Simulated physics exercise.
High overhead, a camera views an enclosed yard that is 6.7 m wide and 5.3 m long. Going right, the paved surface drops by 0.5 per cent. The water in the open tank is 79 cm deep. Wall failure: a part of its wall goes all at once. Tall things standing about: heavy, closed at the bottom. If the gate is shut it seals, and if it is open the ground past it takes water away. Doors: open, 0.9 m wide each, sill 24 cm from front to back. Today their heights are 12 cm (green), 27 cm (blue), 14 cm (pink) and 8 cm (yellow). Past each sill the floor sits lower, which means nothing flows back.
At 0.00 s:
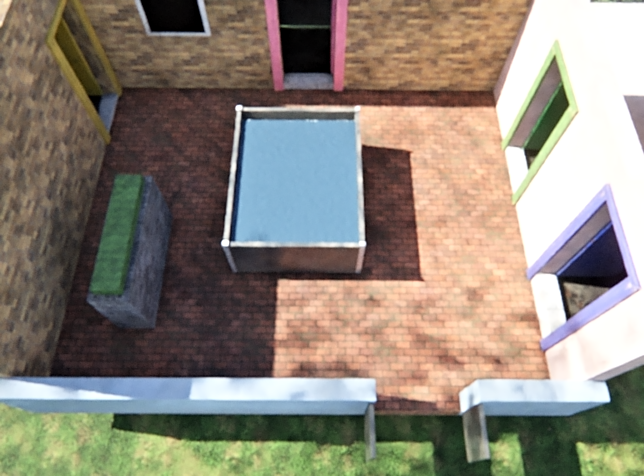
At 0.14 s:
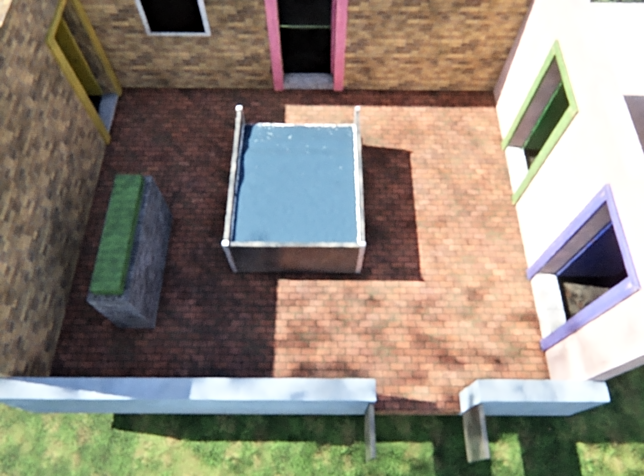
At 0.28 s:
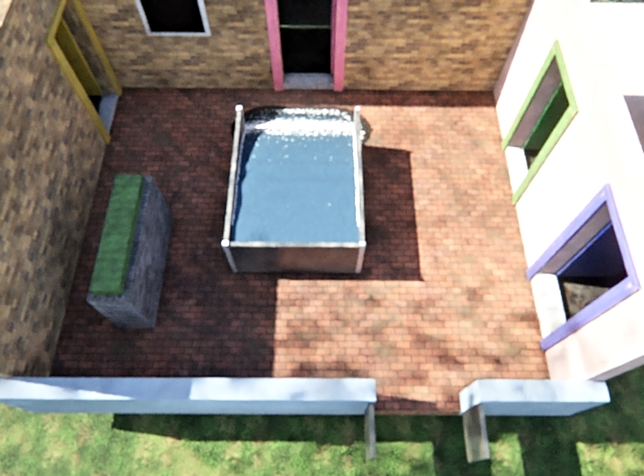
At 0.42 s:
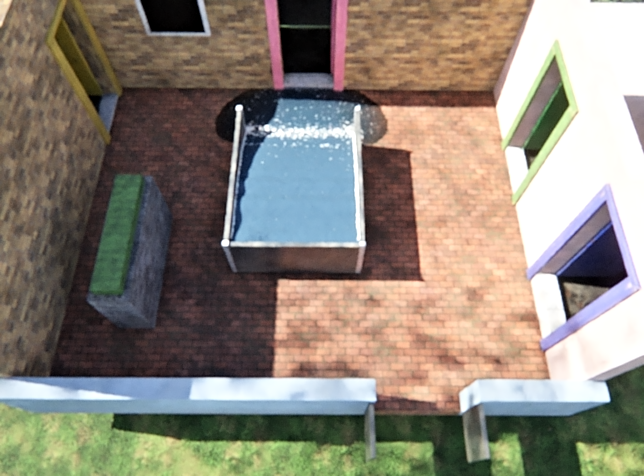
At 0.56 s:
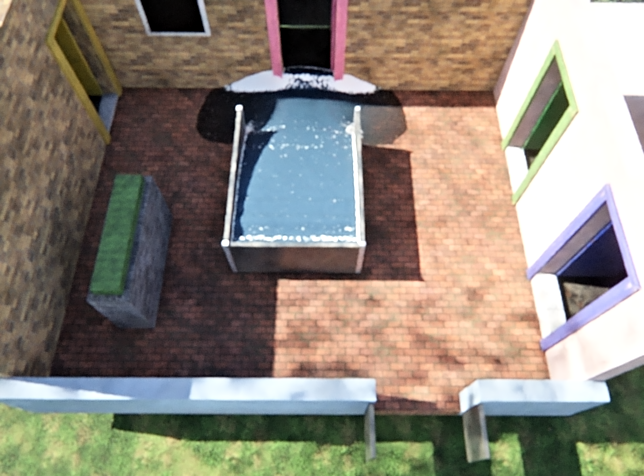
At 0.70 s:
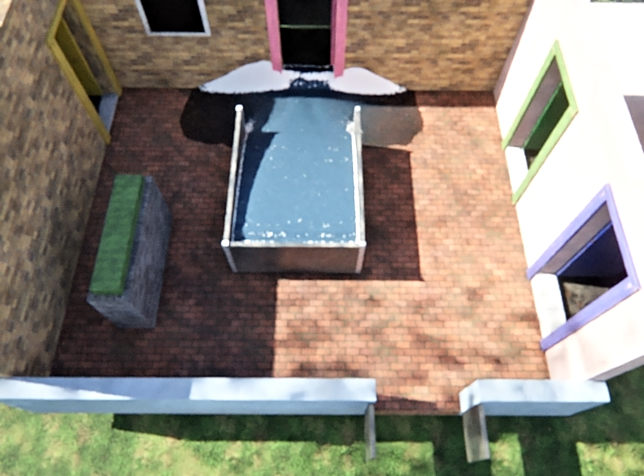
At first, blue water lies still in an open tank in the middle of a walled, brick-paved yard. Then the tank's far side gives way and water pours out across the paving toward the pink-framed door, spreading left and right along the far wall while the level in the tank lowers.
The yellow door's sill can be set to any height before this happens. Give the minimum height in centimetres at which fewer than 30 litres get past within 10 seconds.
23 cm.
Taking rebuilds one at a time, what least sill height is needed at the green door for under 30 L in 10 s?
The green door needs around 9.0 cm.
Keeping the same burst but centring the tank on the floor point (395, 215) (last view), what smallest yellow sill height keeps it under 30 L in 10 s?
Roughly 20 cm is needed.
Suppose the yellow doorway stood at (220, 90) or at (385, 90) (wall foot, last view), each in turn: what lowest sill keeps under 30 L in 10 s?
In turn: About 20 cm, about 21 cm.
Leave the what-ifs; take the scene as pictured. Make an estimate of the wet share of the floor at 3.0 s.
Roughly 45 percent of the floor is wet.
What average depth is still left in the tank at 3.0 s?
I'd put it at some 17 centimetres on average.
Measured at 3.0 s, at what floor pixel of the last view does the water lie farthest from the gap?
The farthest wet point sits near (534, 302) in the last view.
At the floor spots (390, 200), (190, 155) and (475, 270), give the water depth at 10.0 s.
Taking the spots in order: About 3, 3 and 8 centimetres.
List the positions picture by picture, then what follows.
Still water, 79 cm deep, in the open tank at (297, 175); the yellow door at (90, 73) is dry, in the first picture.
Water pours out on the far side and has run 0.3 m, to a hidden place; about 7 cm deep outside, 79 cm at the back, in the second picture.
The front is at a hidden place, 0.8 m from the gap on the far side; 1.5 m2 of floor is wet, 79 cm left at the back, in the third picture.
The gap is on the far side, the front 1.3 m out at (262, 89); the back of the open tank holds 78 cm, in the fourth picture.
Water pours out on the far side and has run 1.5 m, to (286, 73); about 13 cm deep outside, 70 cm at the back, in the fifth picture.
Water pours out on the far side and has run 1.6 m, to (409, 90); about 15 cm deep outside, 67 cm at the back; 1.4 m in a straight line remain to the yellow door at (90, 73), in the sixth picture.
After 1.4 s water covers 20 % of the floor, deepest (51 cm) near (282, 91); 5 cm at the yellow door, 0 litres in over its 8 cm sill.
After 3.0 s water covers 45 % of the floor, deepest (31 cm) near (483, 93); 25 cm at the yellow door, 153 litres in over its 8 cm sill.
After 10.0 s water covers 100 % of the floor, deepest (13 cm) near (174, 277); 5 cm at the yellow door, 289 litres in over its 8 cm sill.
At the yellow door as built, the water arrived by 1.4 s and peaked near 27 cm at 2.6 s.
Run again over the same 10 s with other heights there, 57 litres in over 20 cm, 11 litres over 27 cm. The limit of 30 litres is kept from about 23 cm up.
